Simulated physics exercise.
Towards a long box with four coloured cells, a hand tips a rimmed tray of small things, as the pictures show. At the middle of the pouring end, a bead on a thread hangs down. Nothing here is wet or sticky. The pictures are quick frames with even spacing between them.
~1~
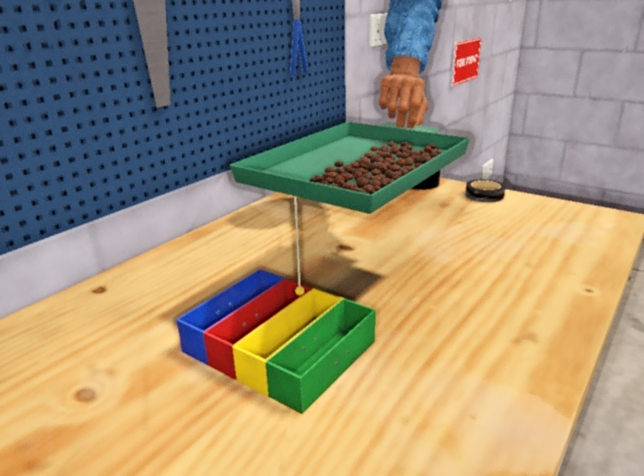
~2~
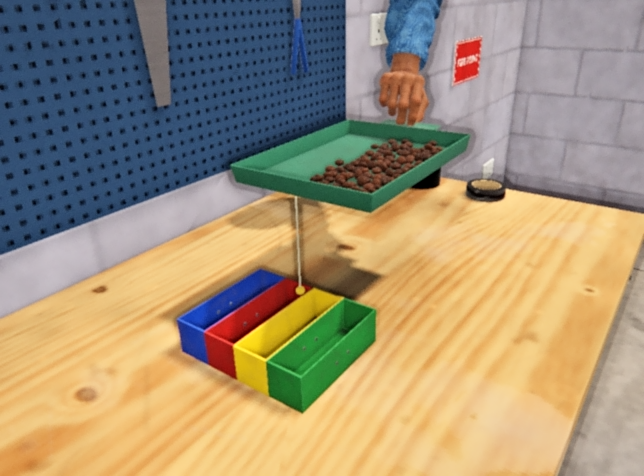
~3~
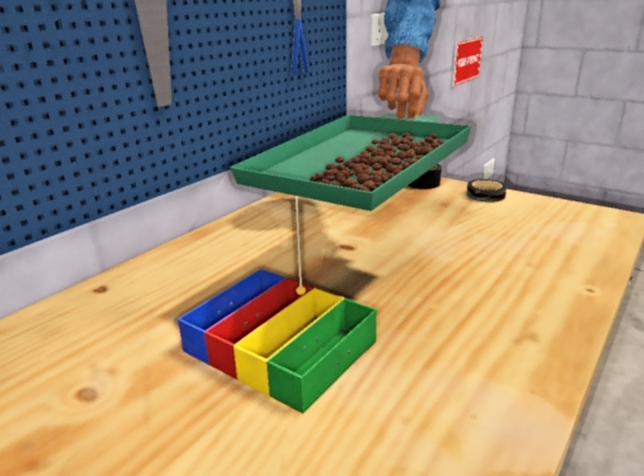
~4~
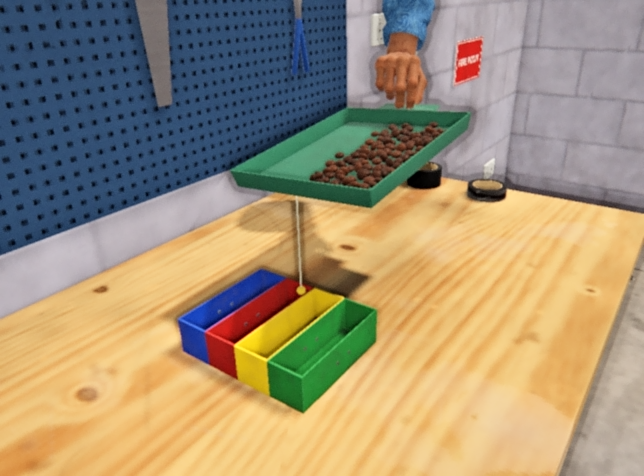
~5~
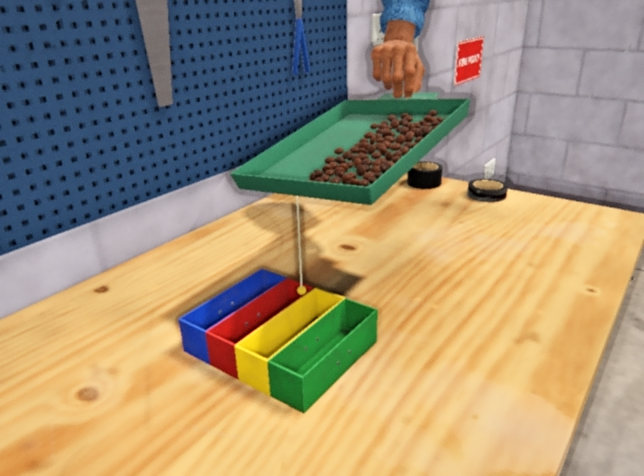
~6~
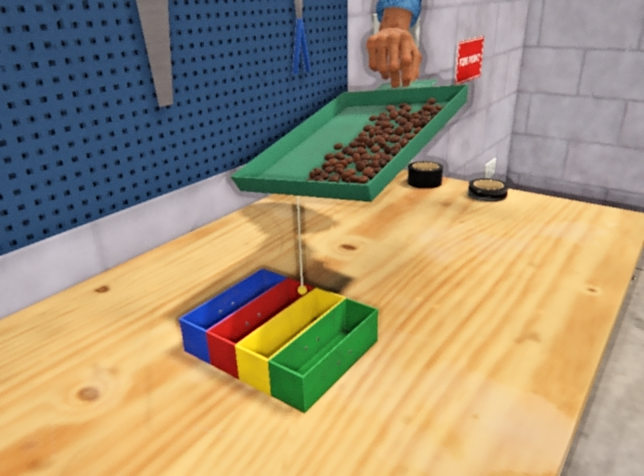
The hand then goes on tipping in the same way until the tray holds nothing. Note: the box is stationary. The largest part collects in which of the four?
In the blue cell.
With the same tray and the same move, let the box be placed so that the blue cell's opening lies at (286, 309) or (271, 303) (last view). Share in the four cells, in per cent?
Result: 0 % and 10 %.
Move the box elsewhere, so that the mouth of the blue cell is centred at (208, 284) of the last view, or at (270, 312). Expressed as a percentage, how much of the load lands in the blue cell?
First position: Some 20 %; second position: Some 0 %.
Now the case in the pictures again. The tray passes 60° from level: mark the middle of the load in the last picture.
Roughly (269, 178).
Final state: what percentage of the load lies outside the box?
My guess is about 30 percent.
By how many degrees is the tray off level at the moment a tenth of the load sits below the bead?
The angle is roughly 70° at that point.
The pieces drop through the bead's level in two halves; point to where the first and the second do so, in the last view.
First around (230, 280), afterwards around (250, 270).
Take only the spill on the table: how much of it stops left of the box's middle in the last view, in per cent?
Near 90 per cent.
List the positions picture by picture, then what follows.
The first frame shows corners of the pouring end at (234, 164) and (370, 194), level; middle of the load at (382, 168), flat chocolate drops; bead on its thread at (300, 291); blue cell at (192, 339); red cell at (220, 353); yellow cell at (251, 368); green cell at (284, 384).
The second frame shows corners of the pouring end at (235, 165) and (371, 193), level; middle of the load at (383, 166).
The third frame shows corners of the pouring end at (235, 167) and (370, 191), tipped barely, lowest at the left corner; middle of the load at (383, 162).
The fourth frame shows corners of the pouring end at (234, 169) and (369, 188), tipped a little, lowest at the left corner; middle of the load at (383, 155).
The fifth frame shows corners of the pouring end at (234, 172) and (368, 186), tipped a little, lowest at the left corner; middle of the load at (382, 149).
The sixth frame shows corners of the pouring end at (235, 175) and (366, 183), tipped clearly, lowest at the left corner; middle of the load at (381, 142); blue cell at (195, 338); red cell at (223, 352); yellow cell at (253, 367); green cell at (287, 383).
Soon after the last picture, tray tipped steeply; nearly all on the tray; a small part falling or outside the box.
A little later, tray tipped right over; about a third on the tray; about a quarter in the blue cell; a small part in the red cell; about a third falling or outside the box.
Later still, tray tipped past a quarter turn; about two thirds in the blue cell; a small part in the red cell; about a third falling or outside the box.
At rest, tray tipped past a quarter turn; about two thirds in the blue cell; a small part in the red cell; none in the green cell; none in the yellow cell; about a third outside the box.
